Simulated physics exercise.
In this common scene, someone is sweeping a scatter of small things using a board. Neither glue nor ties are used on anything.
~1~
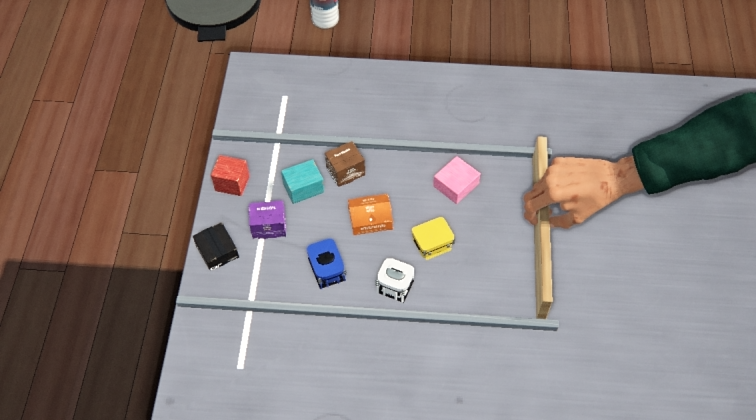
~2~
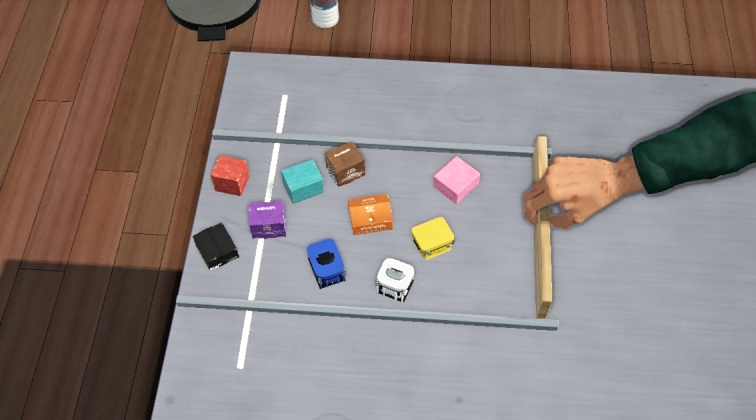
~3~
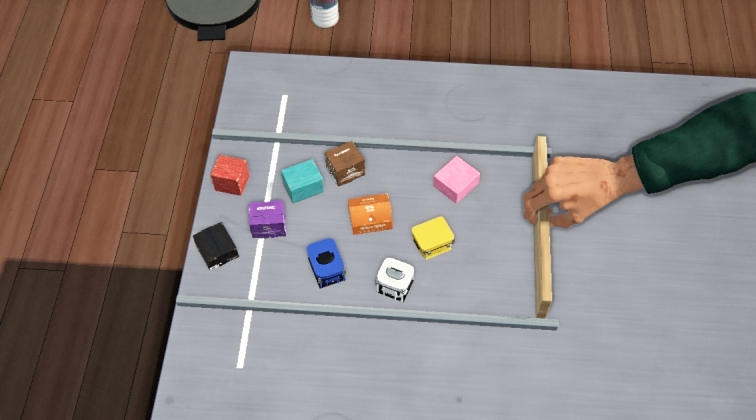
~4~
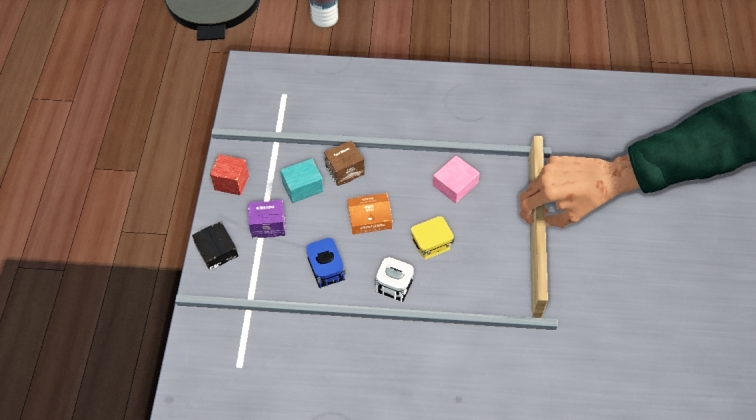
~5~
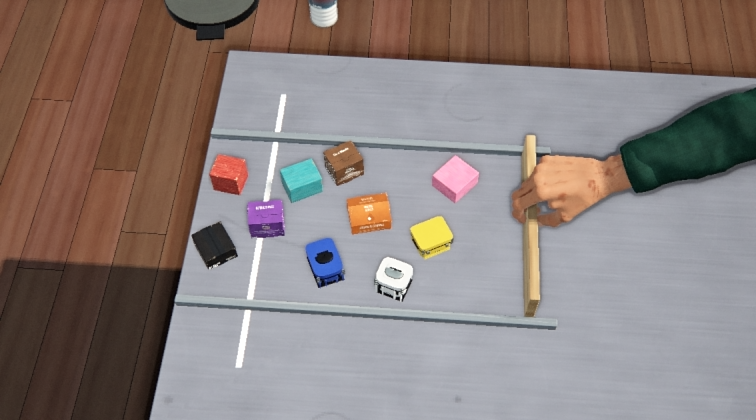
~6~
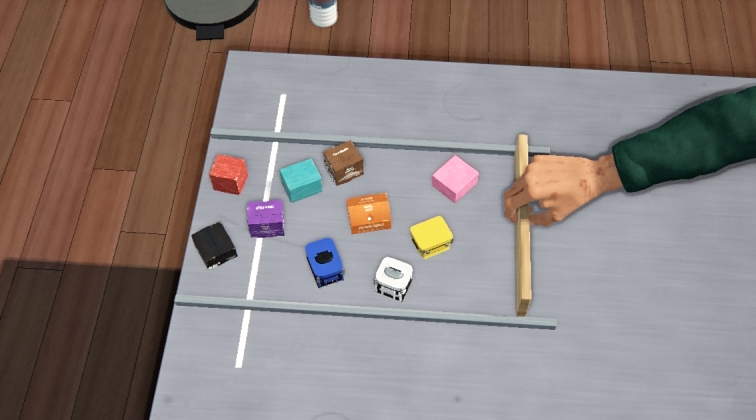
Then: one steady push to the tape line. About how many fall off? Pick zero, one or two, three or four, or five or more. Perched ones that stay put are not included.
One or two fall off.
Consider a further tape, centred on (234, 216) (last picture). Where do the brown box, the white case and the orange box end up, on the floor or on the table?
The brown box is still there; as for the white case, it is still there; and the orange box is still there.
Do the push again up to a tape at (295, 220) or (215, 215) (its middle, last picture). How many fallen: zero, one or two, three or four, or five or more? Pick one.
One after another: None; at least five.
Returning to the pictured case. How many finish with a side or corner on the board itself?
5 touch it.
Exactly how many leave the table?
In all, 2 of them.
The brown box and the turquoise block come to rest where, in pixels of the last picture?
Look around (257, 145) for the first and around (216, 178) for the second.
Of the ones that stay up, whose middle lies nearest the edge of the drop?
Foremost one: Purple box.
Early on, none off yet; black box at rest near (214, 246); red block at rest near (229, 175); purple box at rest near (266, 219).
A while later, none off yet; black box moving near (209, 245); red block moving near (225, 173); purple box travelled about its own width near (238, 219).
Finally, the number that fall off is one or two; lost, red block and black box.
